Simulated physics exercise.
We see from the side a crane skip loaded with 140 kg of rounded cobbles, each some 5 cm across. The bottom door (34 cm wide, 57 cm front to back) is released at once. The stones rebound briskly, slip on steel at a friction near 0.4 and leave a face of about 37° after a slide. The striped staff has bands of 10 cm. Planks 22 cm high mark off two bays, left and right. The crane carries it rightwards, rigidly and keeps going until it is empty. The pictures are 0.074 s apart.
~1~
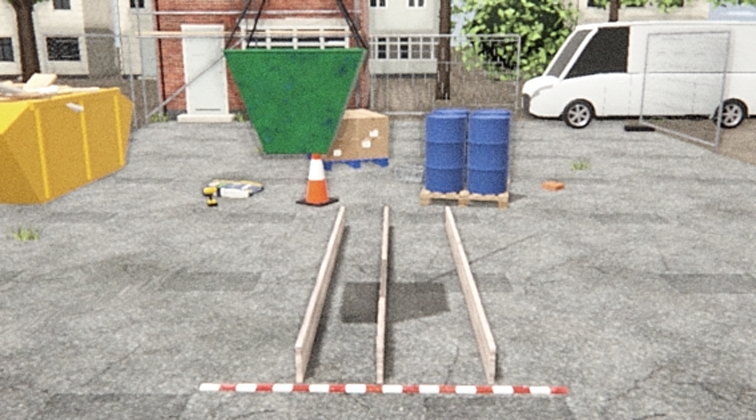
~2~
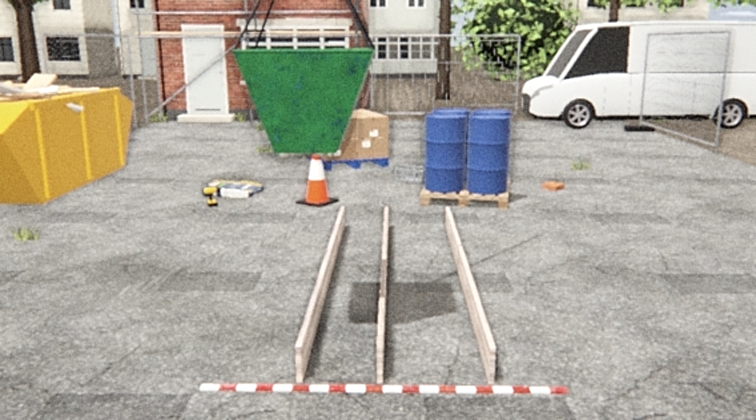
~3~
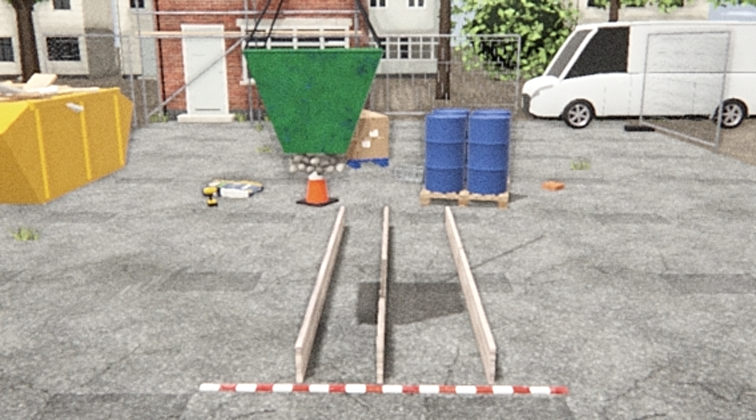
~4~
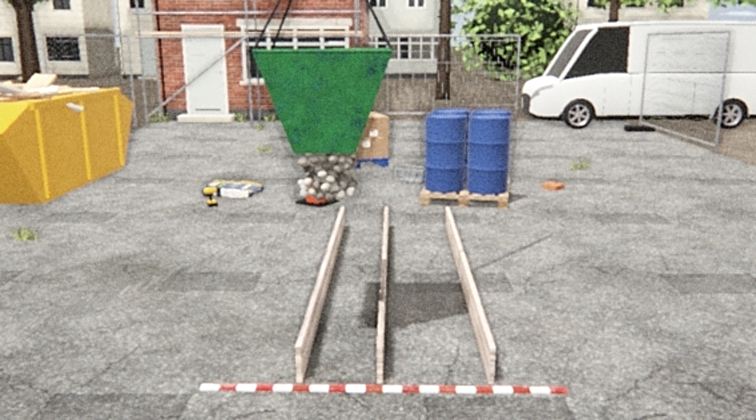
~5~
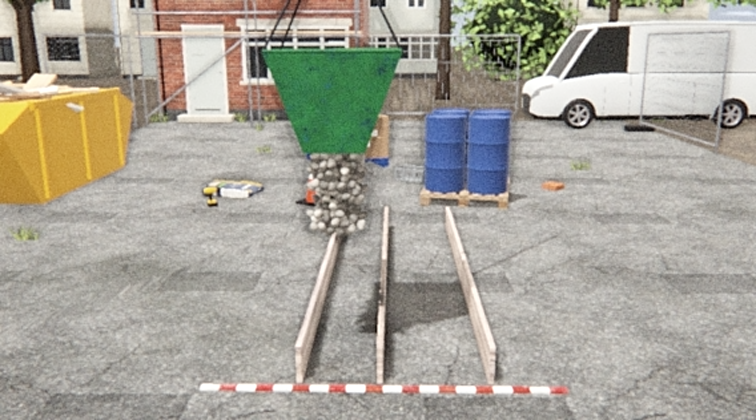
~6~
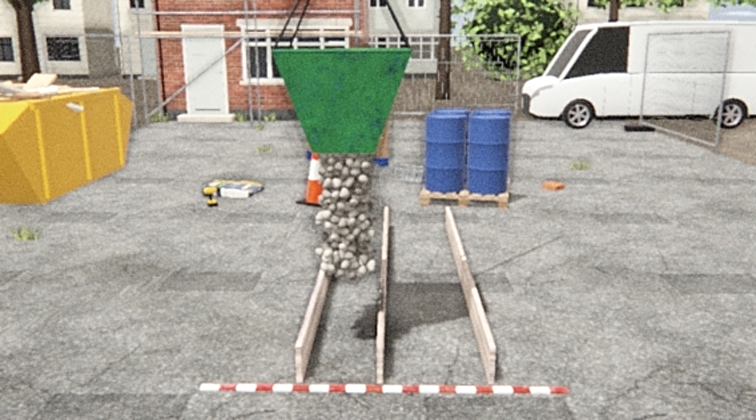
In a paved yard with a yellow skip, blue barrels and a white van, a green container hangs from cables and drifts slowly to the right. Rounded cobbles begin dropping from its underside, and the stream lengthens downward, passing in front of the traffic cone and reaching down among the wooden boards.
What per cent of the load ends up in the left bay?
Some 56 per cent of it.
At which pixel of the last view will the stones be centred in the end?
Around (374, 332).
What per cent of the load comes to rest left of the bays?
Near 0 in a hundred.
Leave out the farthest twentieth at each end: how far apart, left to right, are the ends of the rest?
Roughly 100 cm.
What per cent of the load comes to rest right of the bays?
Some 0 per cent of the load.
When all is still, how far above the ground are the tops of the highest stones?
Some 18 cm high.
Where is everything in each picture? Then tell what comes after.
In the first frame, the outlet is at (296, 144); nothing has dropped yet.
In the second frame, the outlet is at (305, 144); 7 % is out.
In the third frame, outlet at (315, 144), the stream shows down to (316, 167); 82 % still inside.
In the fourth frame, outlet at (324, 144), the stream shows down to (323, 193); 68 % still inside.
In the fifth frame, outlet at (334, 144), the stream shows down to (333, 227); 50 % still inside.
In the sixth frame, outlet at (343, 144), the stream shows down to (342, 268); 31 % still inside.
Then, 0.3 s after the last picture, 0 % in the crane skip, 58 % falling or lying in the left bay, 42 % falling or lying in the right bay; the stones farthest right are at (443, 333).
Then, 0.7 s after the last picture, 0 % in the crane skip, 56 % falling or lying in the left bay, 44 % falling or lying in the right bay; the stones farthest right are at (470, 319).
Then, 1.3 s after the last picture, 0 % in the crane skip, 56 % falling or lying in the left bay, 44 % falling or lying in the right bay; the stones farthest right are at (474, 334).
Then, 2.2 s after the last picture, 0 % in the crane skip, 56 % falling or lying in the left bay, 44 % falling or lying in the right bay; the stones farthest right are at (474, 334).
Then, 4.1 s after the last picture, 0 % in the crane skip, 56 % in the left bay, 44 % in the right bay; the stones farthest right are at (474, 334).
